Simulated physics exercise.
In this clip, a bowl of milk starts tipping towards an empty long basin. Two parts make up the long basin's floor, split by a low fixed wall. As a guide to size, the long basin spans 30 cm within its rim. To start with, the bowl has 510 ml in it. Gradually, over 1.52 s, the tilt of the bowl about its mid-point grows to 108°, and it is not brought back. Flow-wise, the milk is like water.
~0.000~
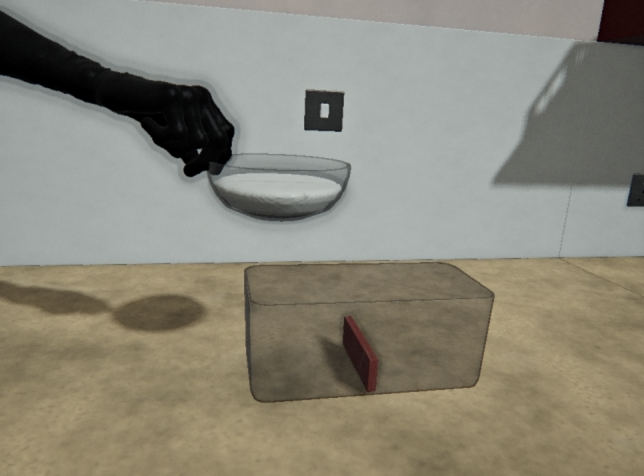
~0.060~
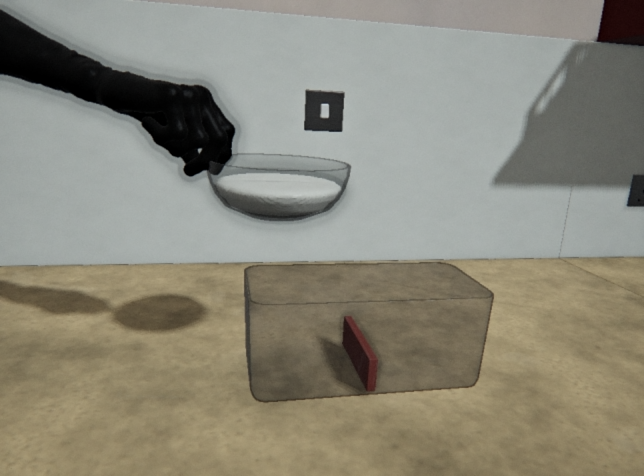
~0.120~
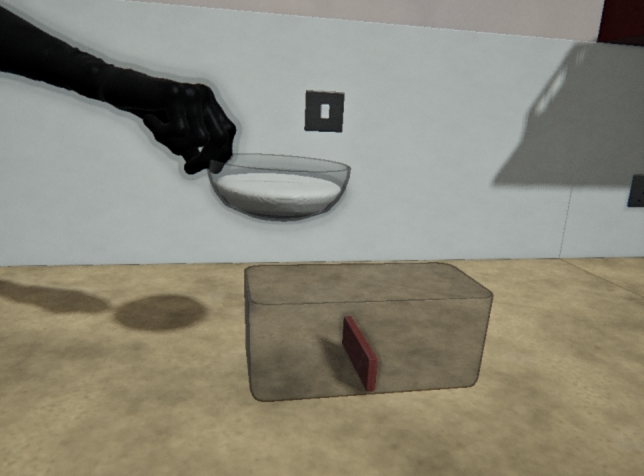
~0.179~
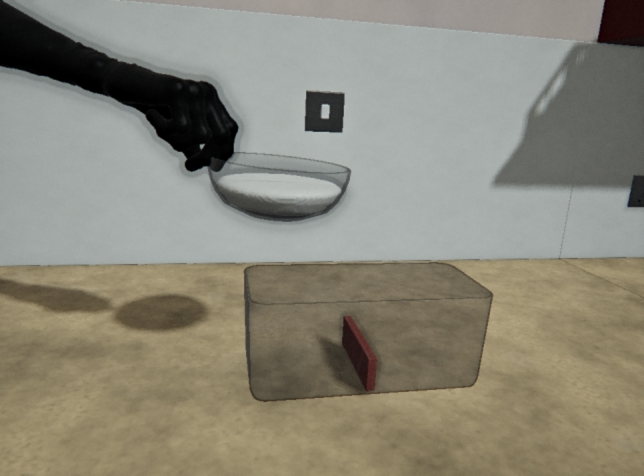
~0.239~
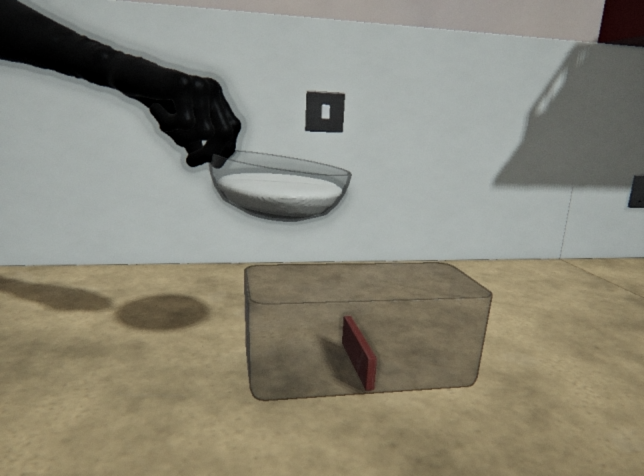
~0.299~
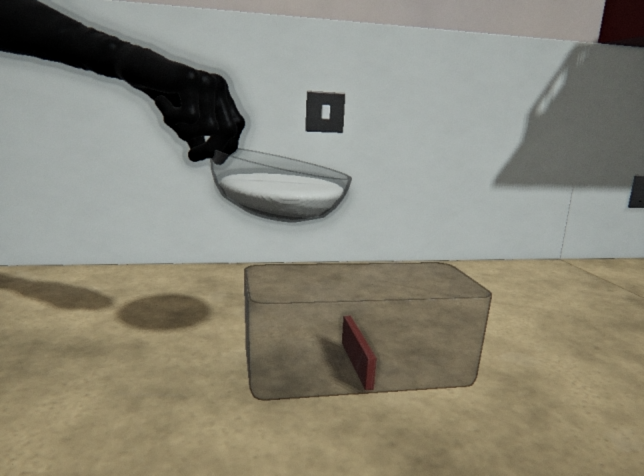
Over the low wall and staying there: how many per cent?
69 out of 100.
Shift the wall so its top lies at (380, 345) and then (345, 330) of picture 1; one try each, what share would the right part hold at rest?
Try 1: 35 %; try 2: 85 %.
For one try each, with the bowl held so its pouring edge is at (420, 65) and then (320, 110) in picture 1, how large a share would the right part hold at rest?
I'd say 75 percent on the first go, 45 percent on the next.
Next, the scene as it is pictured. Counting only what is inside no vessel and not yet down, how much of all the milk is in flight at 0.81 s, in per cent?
My guess is roughly 30 %.
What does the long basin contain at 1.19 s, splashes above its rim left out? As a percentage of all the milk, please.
It works out near 96 per cent.
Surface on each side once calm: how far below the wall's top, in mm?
Left about 38 mm, while the right is about 28 mm.
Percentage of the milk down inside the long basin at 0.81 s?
Some 22 per cent.
By 0.81 s the tilt is 60° and 48 per cent is still to pour, 2 is left of the wall and 20 right of it.
By 1.19 s the tilt is 96° and 1 per cent is still to pour, 27 is left of the wall and 69 right of it.
By 1.59 s the tilt is 108° and 0 per cent is still to pour, 30 is left of the wall and 69 right of it.
By 2.02 s the tilt is 108° and 0 per cent is still to pour, 30 is left of the wall and 69 right of it.
At rest 30 per cent lies left of the wall, 69 right of it and 0 outside.
